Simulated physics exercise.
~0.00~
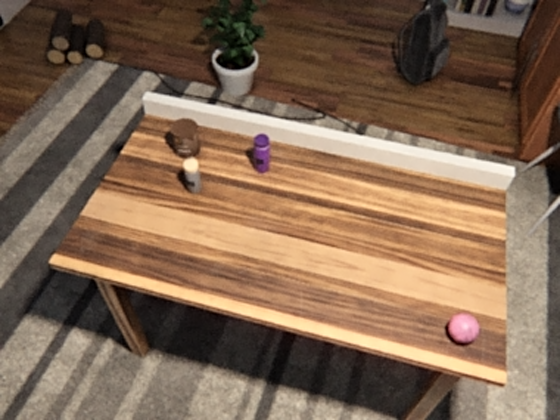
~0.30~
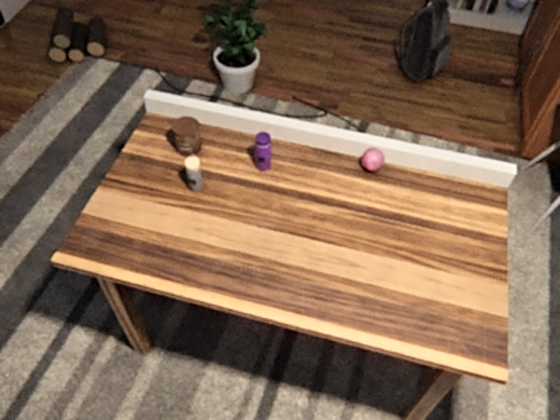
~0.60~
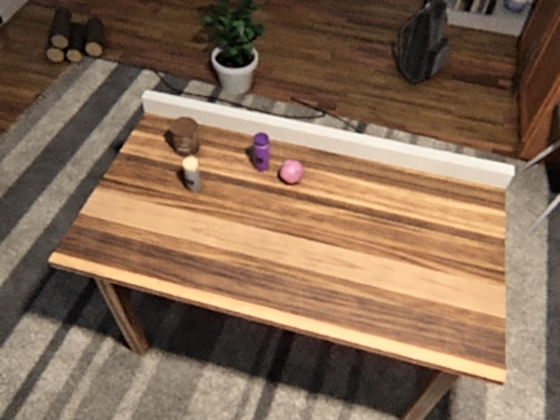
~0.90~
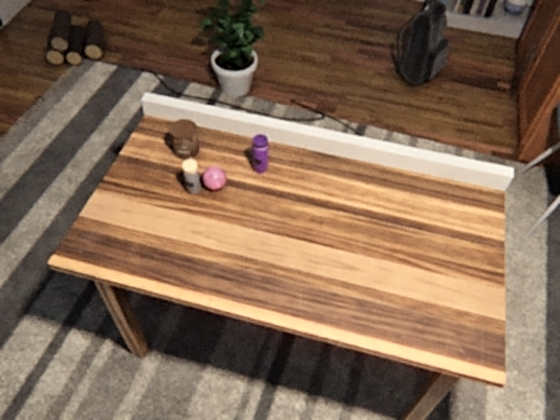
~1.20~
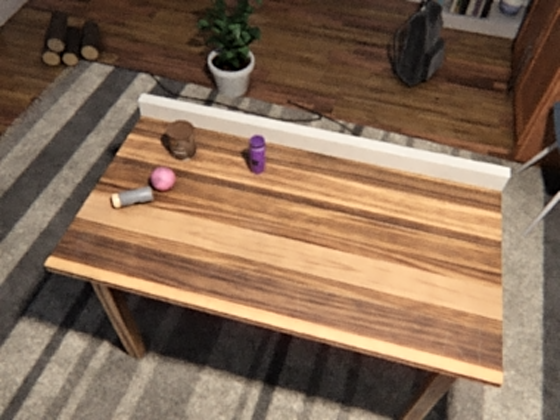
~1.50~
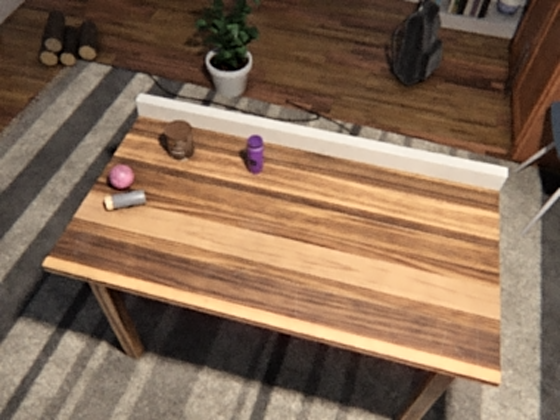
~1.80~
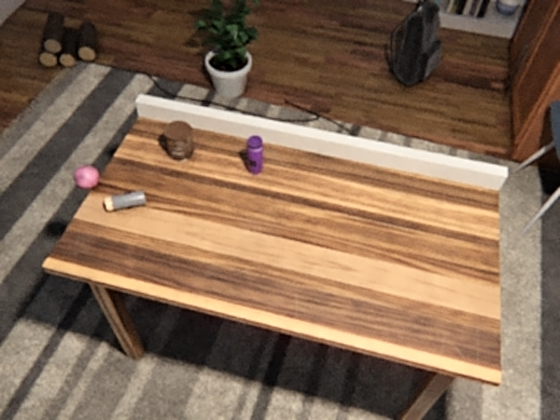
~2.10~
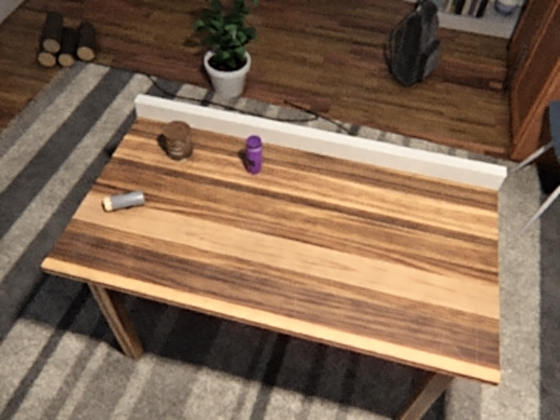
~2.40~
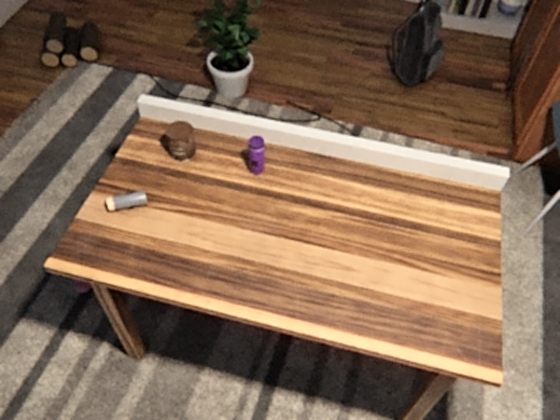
A wooden table holds a pink ball that rebounds, topples a grey shaker, and drops off.
